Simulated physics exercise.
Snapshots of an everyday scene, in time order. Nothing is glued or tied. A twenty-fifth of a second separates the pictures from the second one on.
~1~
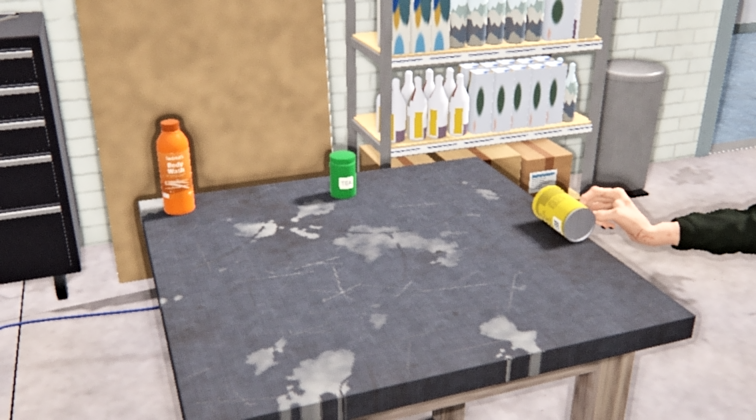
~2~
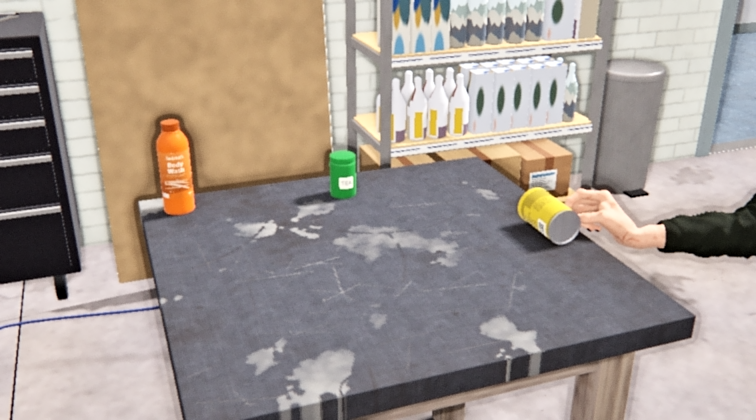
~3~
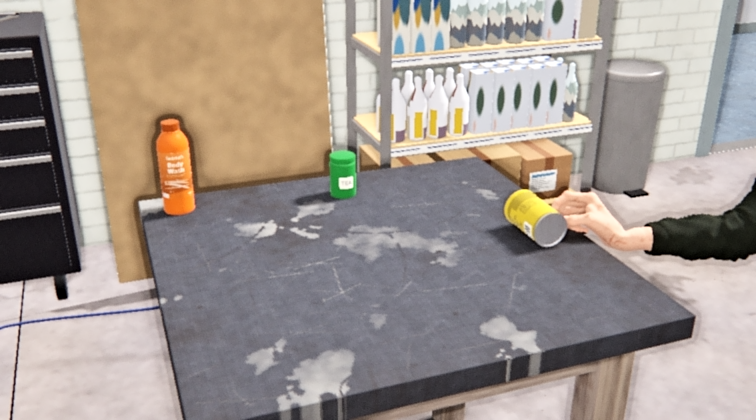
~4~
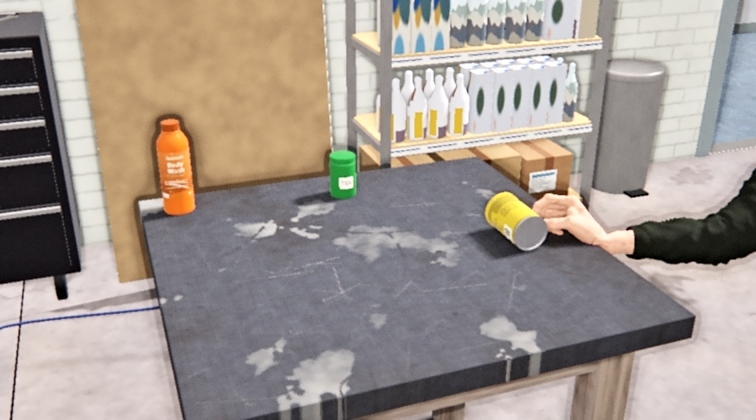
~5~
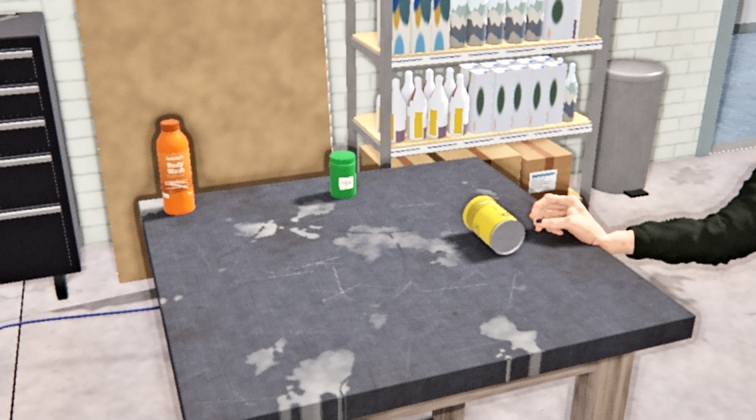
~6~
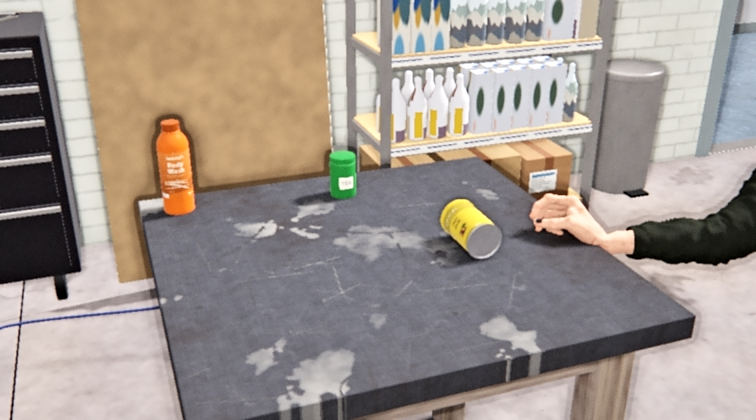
A yellow tin lies on its side near the right of a scuffed dark table in a workshop-like room, seen from slightly above. An orange bottle stands at the left and a green container at the back, with stocked shelves, cardboard boxes and a grey bin behind. A dark-sleeved arm's hand pushes the tin leftward, then stays back as it rolls farther left, the camera still.
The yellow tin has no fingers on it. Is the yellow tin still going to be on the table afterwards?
No, it leaves the table.
Then, 0.20 s later than the last frame, yellow tin moved well along near (354, 249).
Then, 0.50 s later than the last frame, yellow tin moved well along near (167, 279).
Then, 0.70 s later than the last frame, yellow tin now off the table.
Then, 1.00 s later than the last frame, things are still on the move.
When it is over, off the table, yellow tin.
